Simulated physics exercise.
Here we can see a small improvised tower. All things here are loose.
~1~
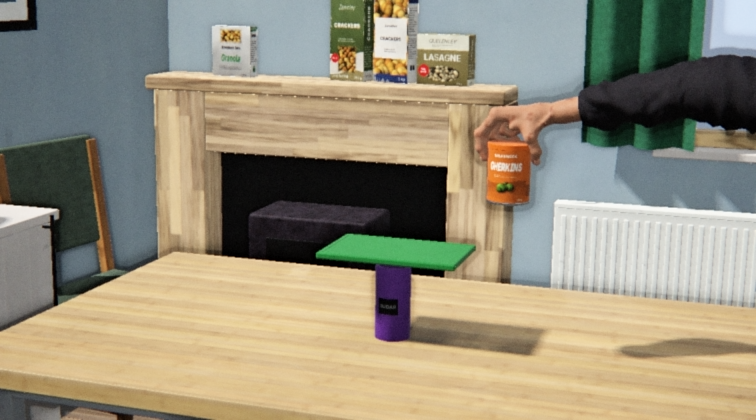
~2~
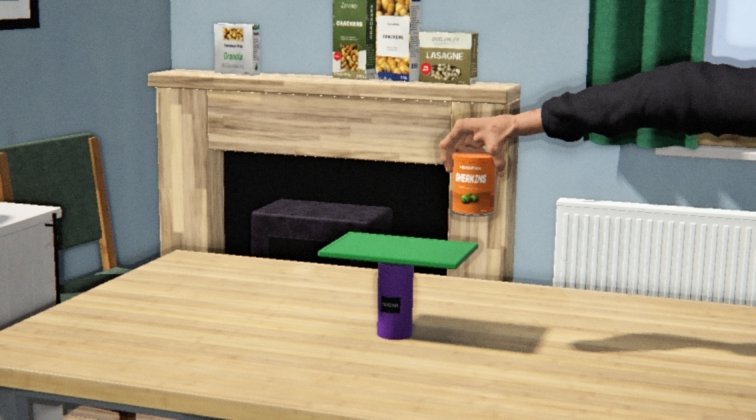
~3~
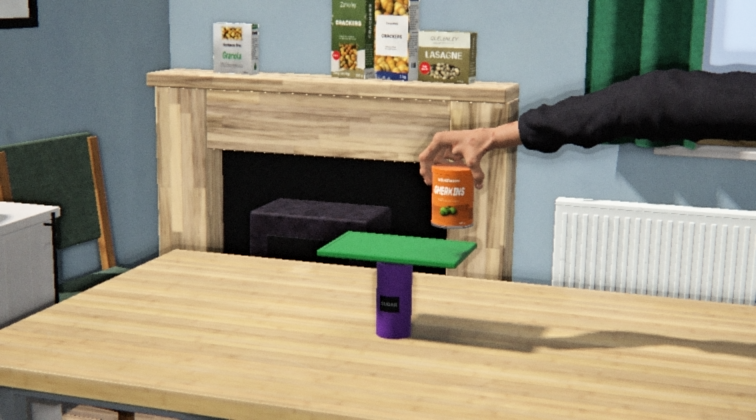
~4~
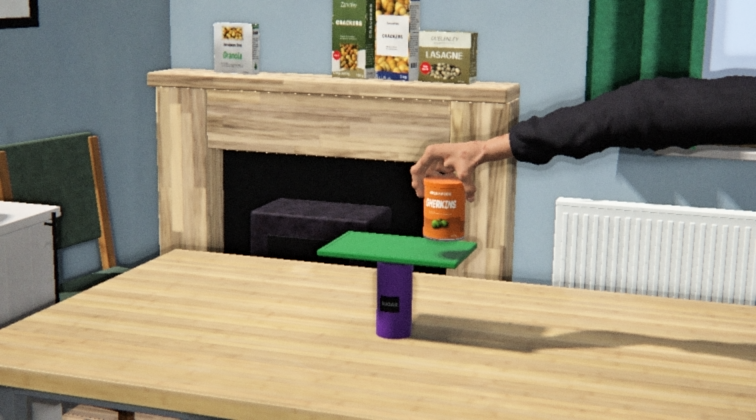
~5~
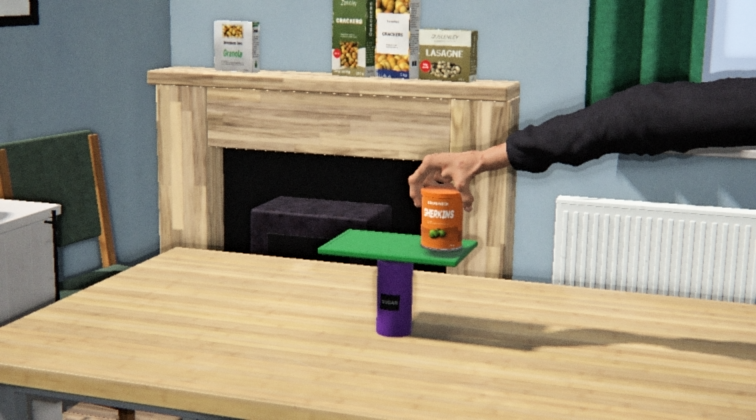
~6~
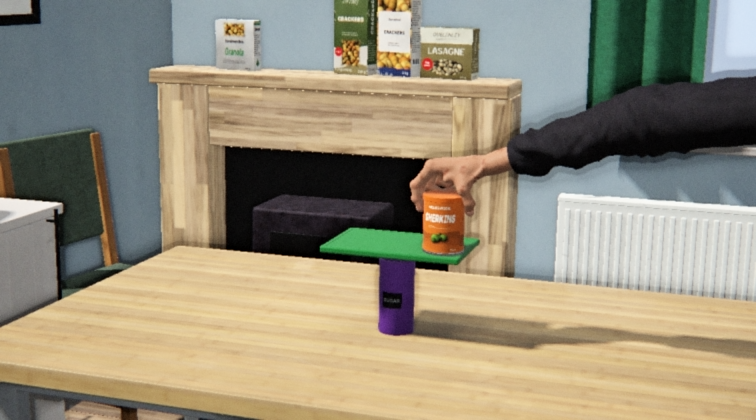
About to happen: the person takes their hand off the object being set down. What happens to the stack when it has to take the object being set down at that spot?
The stack is not secure.
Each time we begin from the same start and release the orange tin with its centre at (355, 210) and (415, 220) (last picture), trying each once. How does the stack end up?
In case one it tumbles, while in case two it stays upright.
Then, 0.40 s past the last view, orange tin now fallen; green lid rocked 62° from its first pose.
Then, 0.60 s past the last view, green lid now fallen.
Then, 0.90 s past the last view, things are still on the move.
Finally, fallen, orange tin and green lid; purple jar still in place. The stack comes apart.
